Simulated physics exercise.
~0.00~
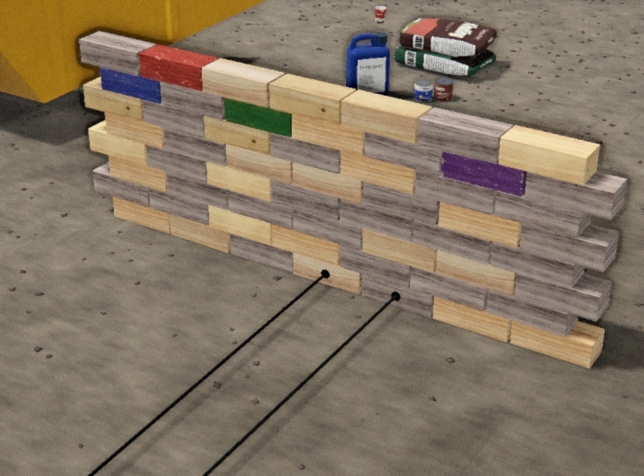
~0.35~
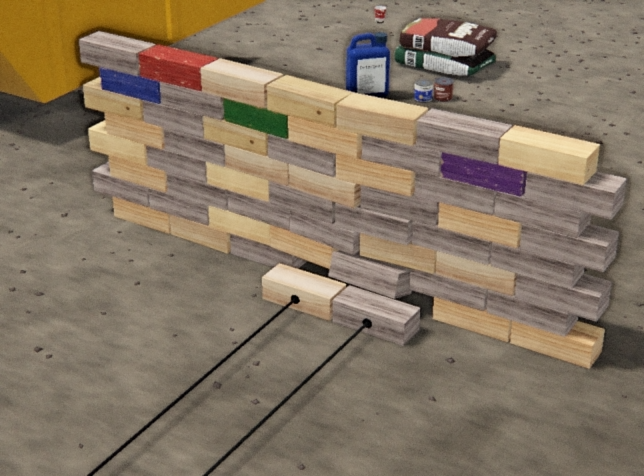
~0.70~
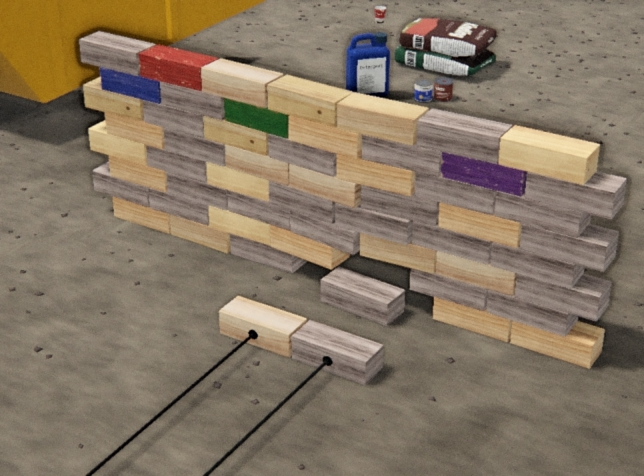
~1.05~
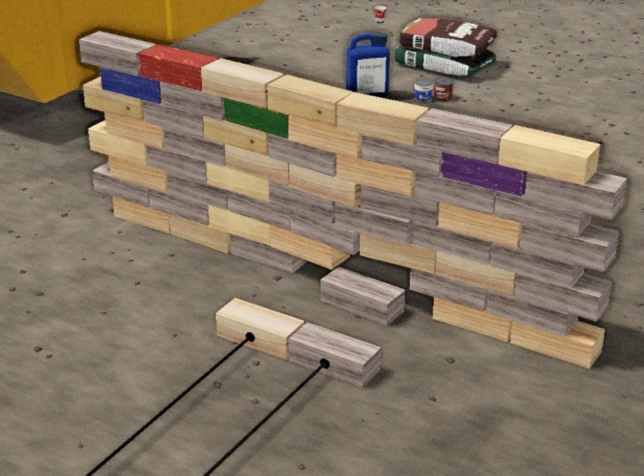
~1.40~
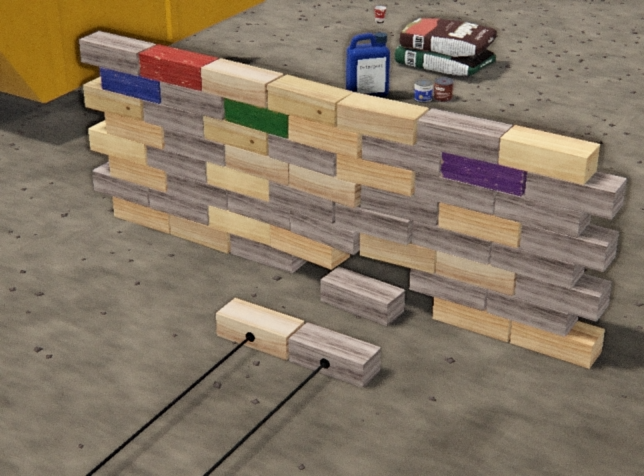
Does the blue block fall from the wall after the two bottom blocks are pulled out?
No, the blue block stays up in its place near the left end of the wall.
